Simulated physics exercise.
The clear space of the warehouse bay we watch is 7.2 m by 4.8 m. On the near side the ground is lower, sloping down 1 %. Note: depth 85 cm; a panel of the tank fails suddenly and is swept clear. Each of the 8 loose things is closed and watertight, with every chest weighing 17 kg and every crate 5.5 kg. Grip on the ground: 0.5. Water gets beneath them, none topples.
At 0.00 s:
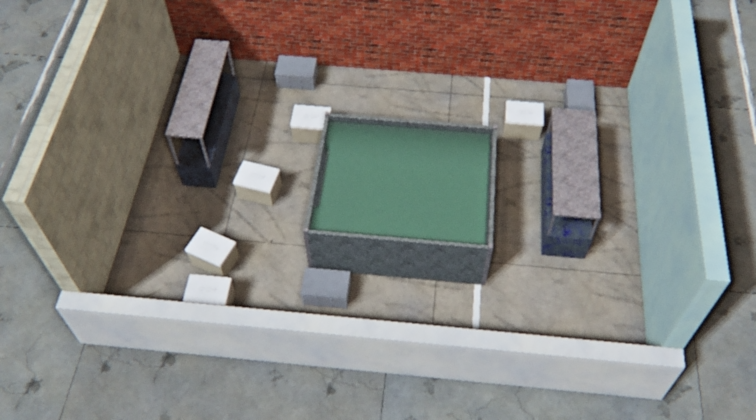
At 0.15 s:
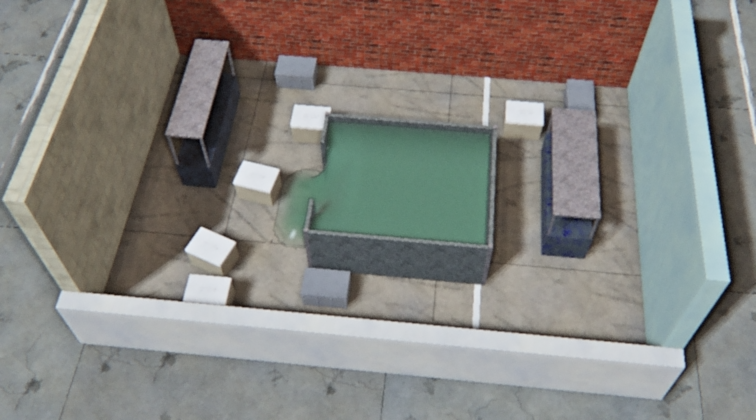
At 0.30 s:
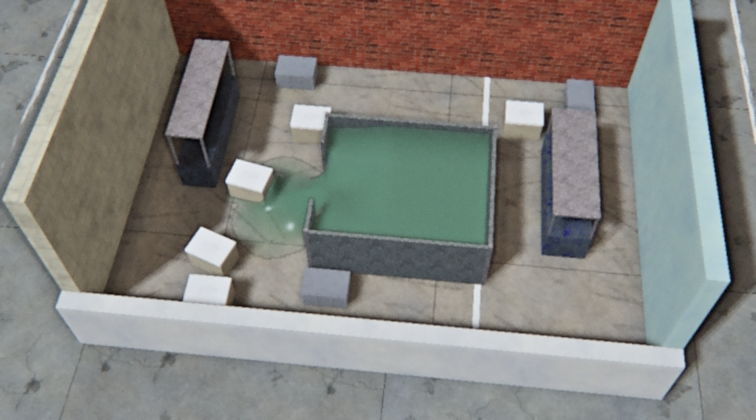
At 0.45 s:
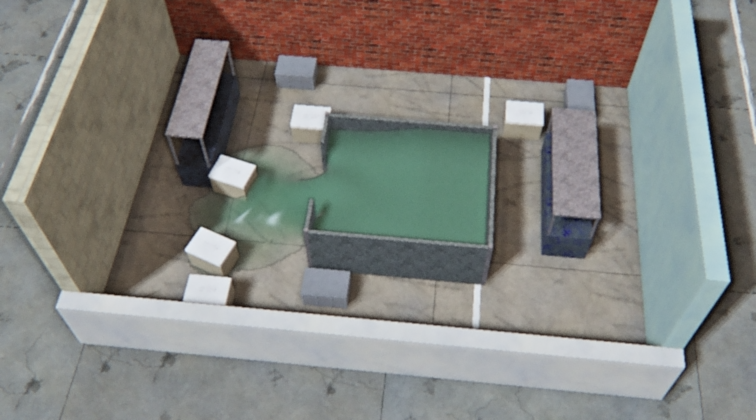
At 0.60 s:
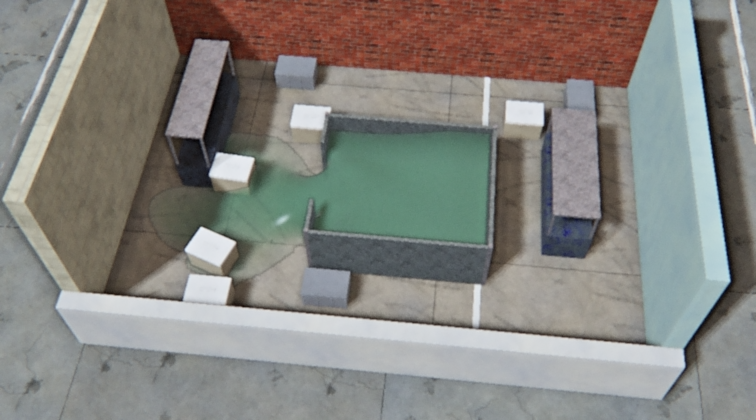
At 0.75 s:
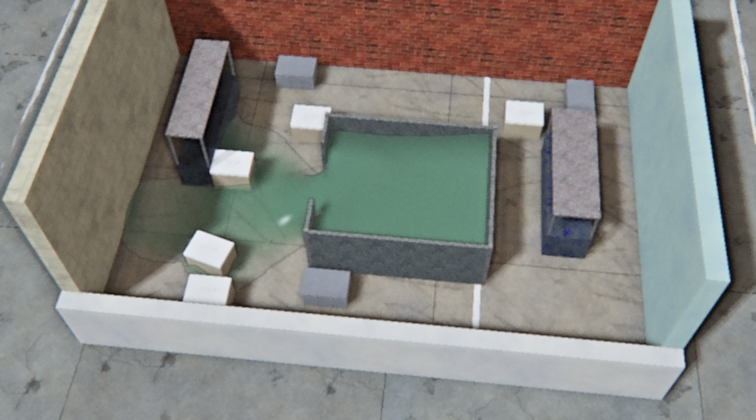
A dark-walled tank of green water stands mid-floor in a walled bay with a red brick back wall, seen from a fixed, high viewpoint. White and grey blocks lie around it, between a tall dark shelf unit on each side. The tank's left panel gives way, green water spreads leftward across the floor, and the nearest white block slides left toward the shelves, then shifts slightly backward.
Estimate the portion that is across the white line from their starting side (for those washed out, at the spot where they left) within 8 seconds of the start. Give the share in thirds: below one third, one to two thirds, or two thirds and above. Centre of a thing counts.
Fraction: In the middle.
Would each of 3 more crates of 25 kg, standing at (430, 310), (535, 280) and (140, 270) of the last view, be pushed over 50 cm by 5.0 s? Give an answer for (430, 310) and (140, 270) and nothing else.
Result, in sequence: Exceeded; exceeded.
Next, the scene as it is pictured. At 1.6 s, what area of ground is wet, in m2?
At that time the wet patch spans about 14 m2.
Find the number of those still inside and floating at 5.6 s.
4 at that moment.
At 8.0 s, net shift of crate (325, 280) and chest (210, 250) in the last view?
400 cm, 450 cm.
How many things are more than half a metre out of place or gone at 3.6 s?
I count 5.
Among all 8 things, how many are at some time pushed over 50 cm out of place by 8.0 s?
7 in all.
After 1.6 s 0 of 8 are over the mark; 2 afloat.
After 3.6 s 1 of 8 are over the mark; 5 afloat.
After 5.6 s 5 of 8 are over the mark; 4 afloat.
After 8.0 s 5 of 8 are over the mark; 8 afloat.
